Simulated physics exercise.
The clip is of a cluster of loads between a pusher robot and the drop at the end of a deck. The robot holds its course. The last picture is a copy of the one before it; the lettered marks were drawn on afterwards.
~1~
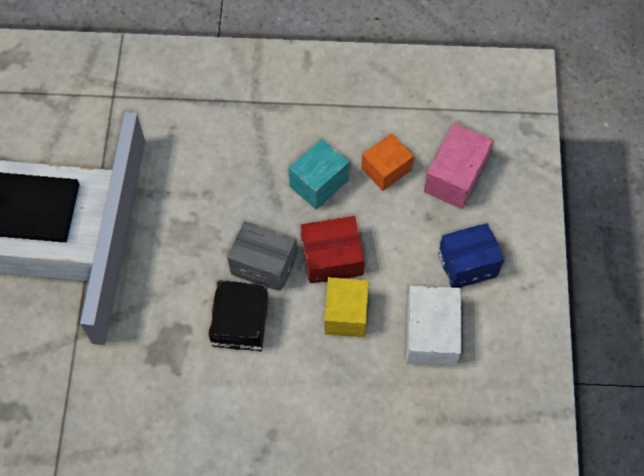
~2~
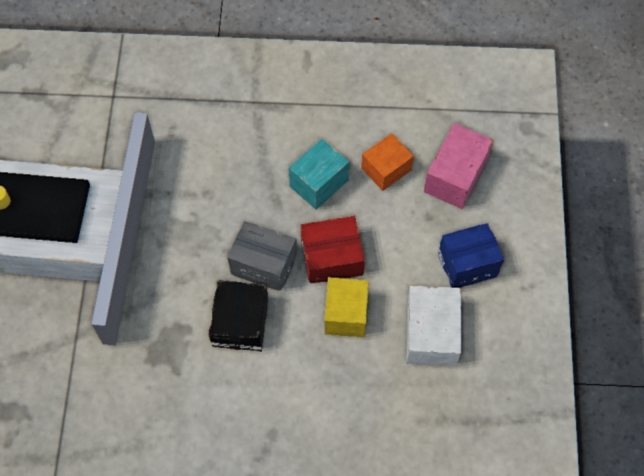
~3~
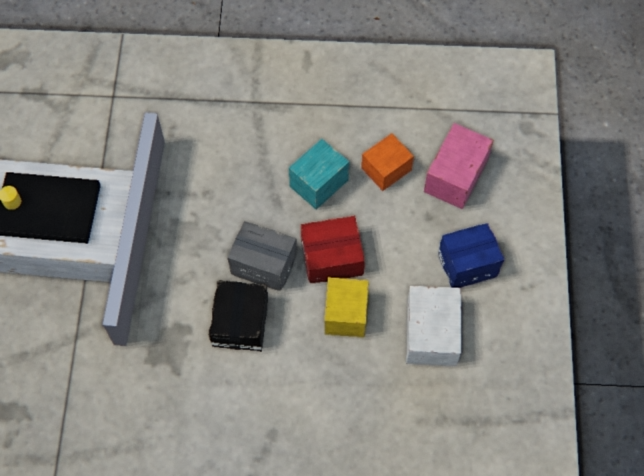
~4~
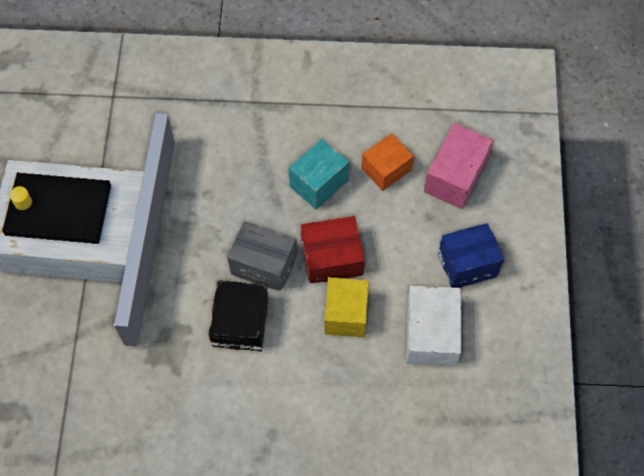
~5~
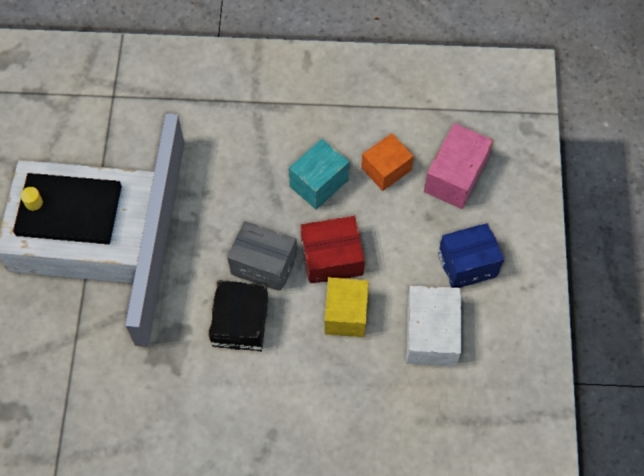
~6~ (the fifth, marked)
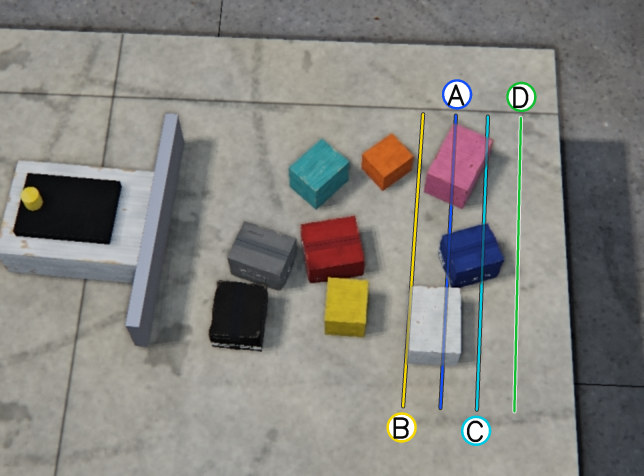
A pusher robot with a wide grey blade crept steadily to the right across a stone deck, a yellow knob coming into view on its back, while the colourful crates and boxes ahead sat still, untouched.
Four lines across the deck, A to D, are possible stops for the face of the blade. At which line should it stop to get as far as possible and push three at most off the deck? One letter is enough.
Stop at C.
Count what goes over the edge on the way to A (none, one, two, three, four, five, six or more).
One.
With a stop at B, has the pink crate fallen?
No.
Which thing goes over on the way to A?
The blue box goes over.
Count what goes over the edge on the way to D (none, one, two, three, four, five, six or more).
In all, five.
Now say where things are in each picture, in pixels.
The first picture shows robot (32, 207); orange crate (387, 162); grey box (263, 256).
The second picture shows robot (43, 207); black box (239, 316).
The third picture shows robot (54, 208); blue box (470, 257).
The fourth picture shows robot (65, 208); turquoise crate (319, 174).
The fifth picture shows robot (75, 208); red box (333, 250); orange crate (387, 162); grey box (263, 256).
On the copy, A at (449, 252); B at (414, 251); C at (483, 253); D at (518, 255).
On C. First, robot (194, 213); black box (296, 319); red box (363, 250).
Then, robot (314, 218); blue box (534, 263); white crate (508, 330).
Finally, robot (405, 222); blue box over the edge; white crate over the edge; three fallen.
By contrast, A is within the limit but short; B is within the limit but short; D drops five.
